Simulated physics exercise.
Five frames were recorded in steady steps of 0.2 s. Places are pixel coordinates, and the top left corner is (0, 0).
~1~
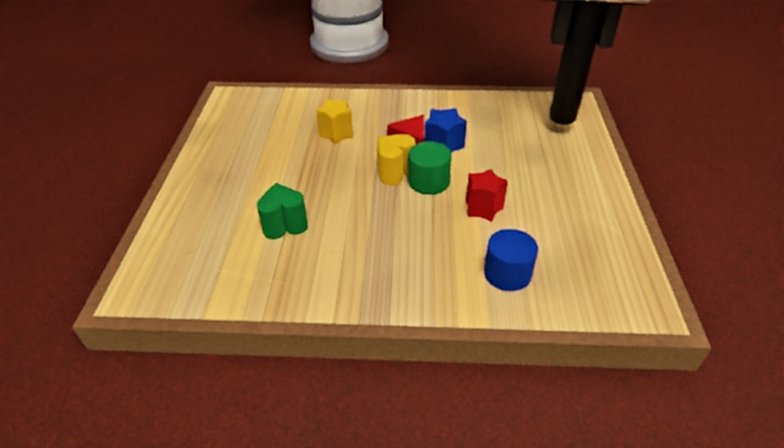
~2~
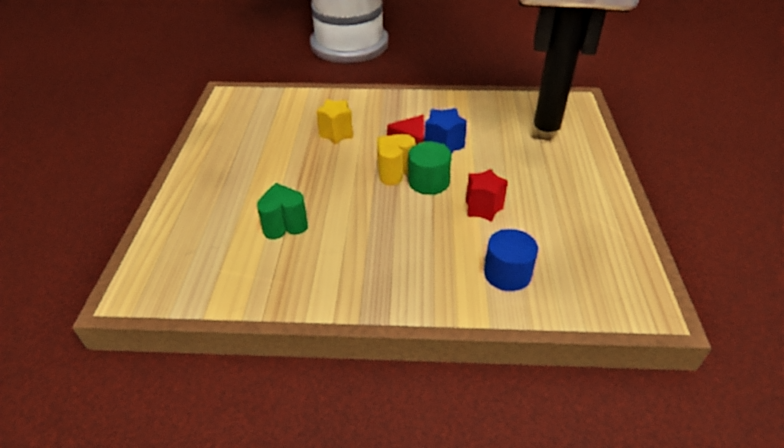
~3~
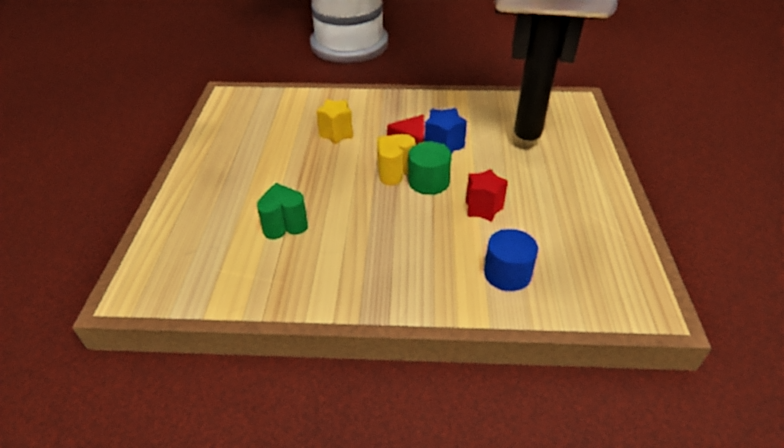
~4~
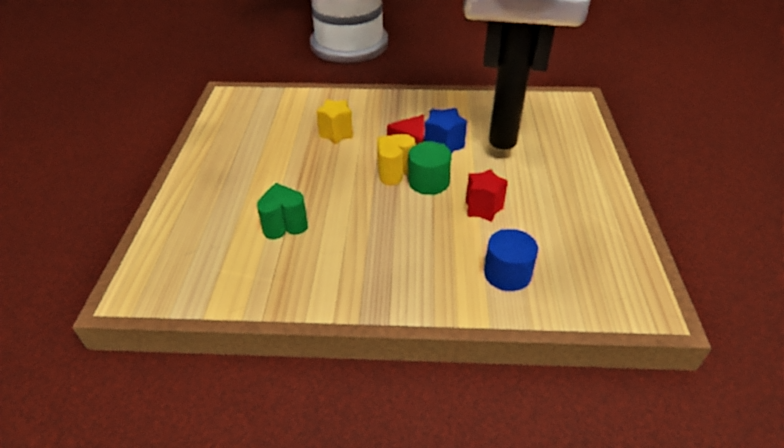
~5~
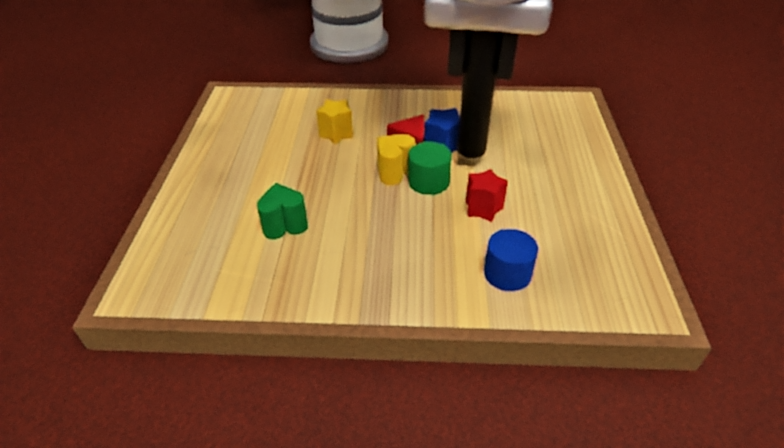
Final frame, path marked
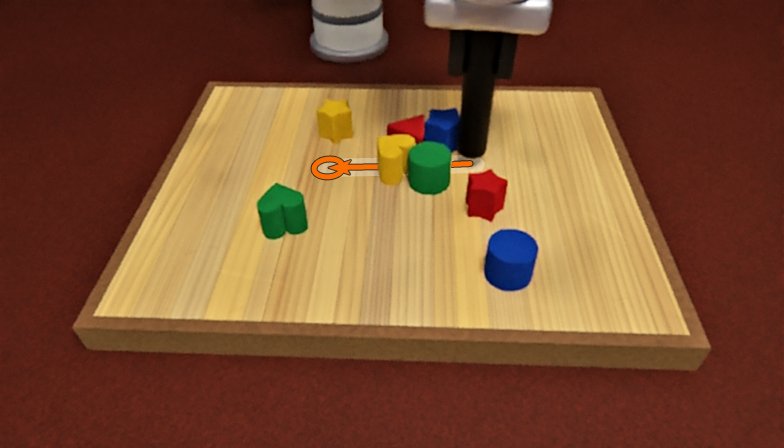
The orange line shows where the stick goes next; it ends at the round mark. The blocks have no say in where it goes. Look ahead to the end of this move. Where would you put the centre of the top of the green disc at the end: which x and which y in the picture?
The centre of its top will be at (414, 161).
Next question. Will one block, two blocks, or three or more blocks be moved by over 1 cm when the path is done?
I'm going with three or more.
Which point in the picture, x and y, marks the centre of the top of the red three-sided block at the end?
That would be at about pixel (388, 122).
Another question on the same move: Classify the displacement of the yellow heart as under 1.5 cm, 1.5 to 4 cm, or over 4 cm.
My estimate: Beyond 4 cm.
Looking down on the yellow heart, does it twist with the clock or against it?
The block spins anticlockwise.
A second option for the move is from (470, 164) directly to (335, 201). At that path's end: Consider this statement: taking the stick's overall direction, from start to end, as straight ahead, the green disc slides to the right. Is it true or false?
False - the claim does not hold.
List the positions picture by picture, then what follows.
The first picture shows stick tip (562, 119); block tops, yellow heart (394, 144); red three-sided block (411, 125); green disc (430, 153); blue star block (445, 117).
The second picture shows stick (547, 126); blocks unchanged.
The third picture shows stick (528, 134); blocks unchanged.
The fourth picture shows stick (503, 143); blocks unchanged.
The fifth picture shows stick (471, 151); yellow heart (394, 144); red three-sided block (411, 125); green disc (430, 153); blue star block (445, 117).
Path on the board, from (470, 164) directly to (329, 168).
What follows on the original path. One third of the way, stick (423, 153); yellow heart (388, 144); red three-sided block (403, 123), turned 15° clockwise; green disc (416, 160); blue star block (442, 117), turned 20° clockwise.
Two thirds of the way, stick (375, 154); yellow heart (347, 154), turned 40° anticlockwise; red three-sided block (388, 122), turned 80° clockwise; green disc (414, 160); blue star block (442, 117), turned 20° clockwise.
At the end, stick (327, 156); yellow heart (326, 159), turned 120° anticlockwise; red three-sided block (388, 122), turned 80° clockwise; green disc (414, 160); blue star block (442, 117), turned 20° clockwise.
